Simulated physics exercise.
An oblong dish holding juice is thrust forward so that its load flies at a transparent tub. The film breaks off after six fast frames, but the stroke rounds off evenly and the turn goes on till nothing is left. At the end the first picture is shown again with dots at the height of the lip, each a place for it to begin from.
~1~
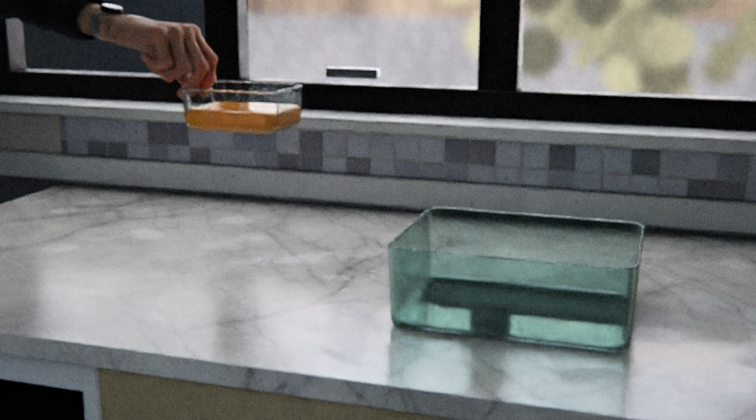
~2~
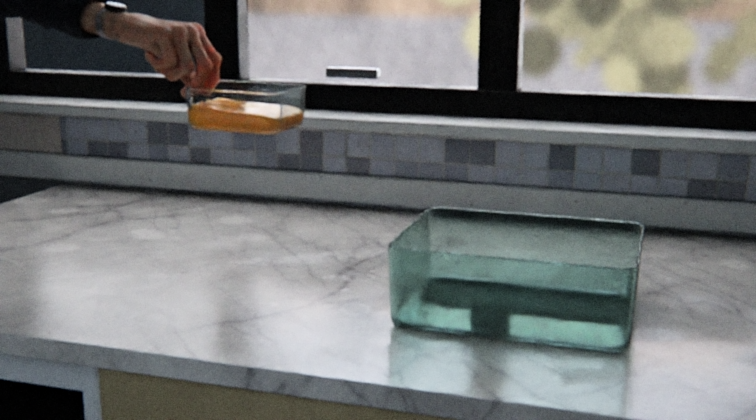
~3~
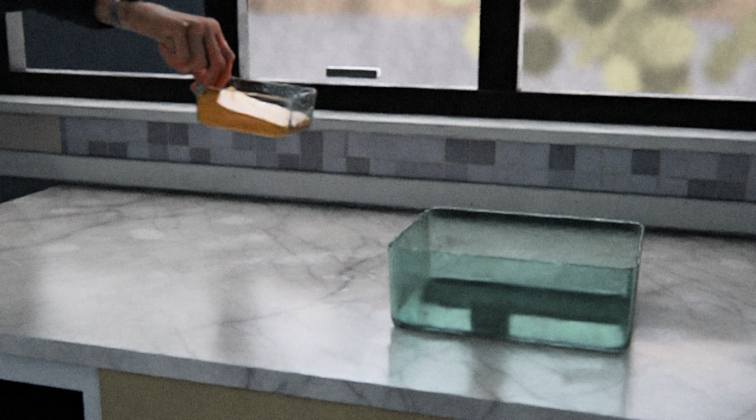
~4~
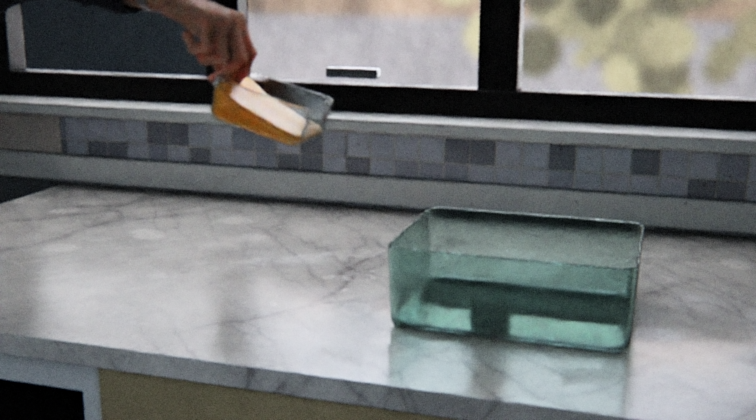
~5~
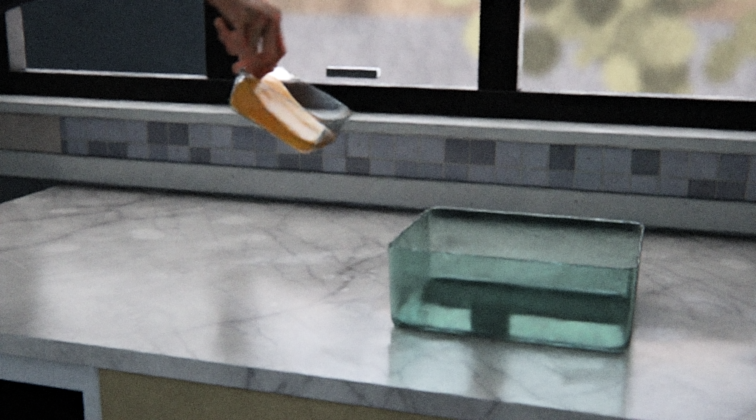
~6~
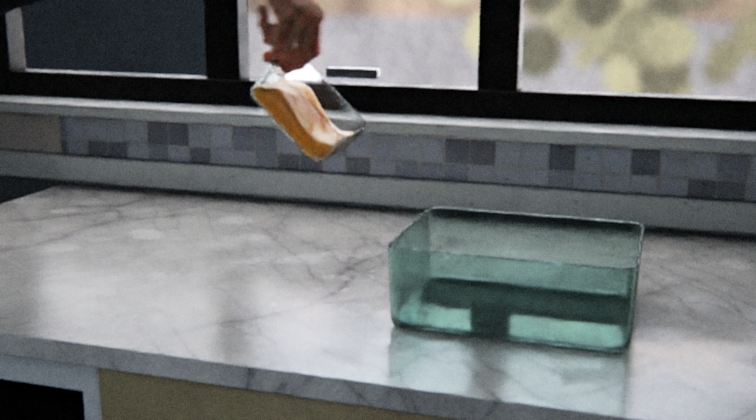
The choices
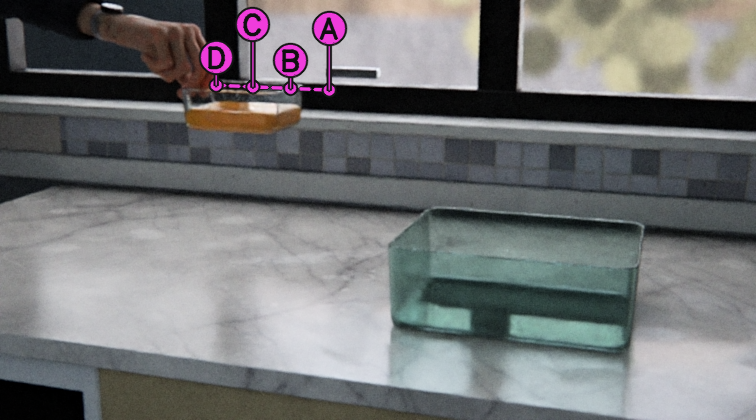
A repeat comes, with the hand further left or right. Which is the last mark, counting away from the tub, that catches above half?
Take C.
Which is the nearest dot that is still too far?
It is D.
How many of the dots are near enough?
Three.
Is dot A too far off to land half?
No, that is safe.
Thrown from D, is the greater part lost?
Yes.
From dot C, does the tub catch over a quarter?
Yes, it does.
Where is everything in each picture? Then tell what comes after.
The first frame shows upright, lip at (289, 88); tub from (391, 324) to (629, 351); nothing has left yet.
The second frame shows upright, lip at (292, 89); nothing has left yet.
The third frame shows tipped about 6°, lip at (303, 94); nothing has left yet.
The fourth frame shows tipped about 15°, lip at (321, 103); nothing has left yet.
The fifth frame shows tipped about 28°, lip at (340, 116); nothing has left yet.
The sixth frame shows tipped about 43°, lip at (356, 131); nothing has left yet.
On the marked copy, A at (329, 90); B at (290, 88); C at (252, 86); D at (216, 85).
With A, about 87 % lands in the tub, 3 % falls short and 10 % goes beside or beyond.
With B, about 75 % lands in the tub, 15 % falls short and 10 % goes beside or beyond.
With C, about 71 % lands in the tub, 23 % falls short and 7 % goes beside or beyond.
With D, about 30 % lands in the tub, 65 % falls short and 5 % goes beside or beyond.
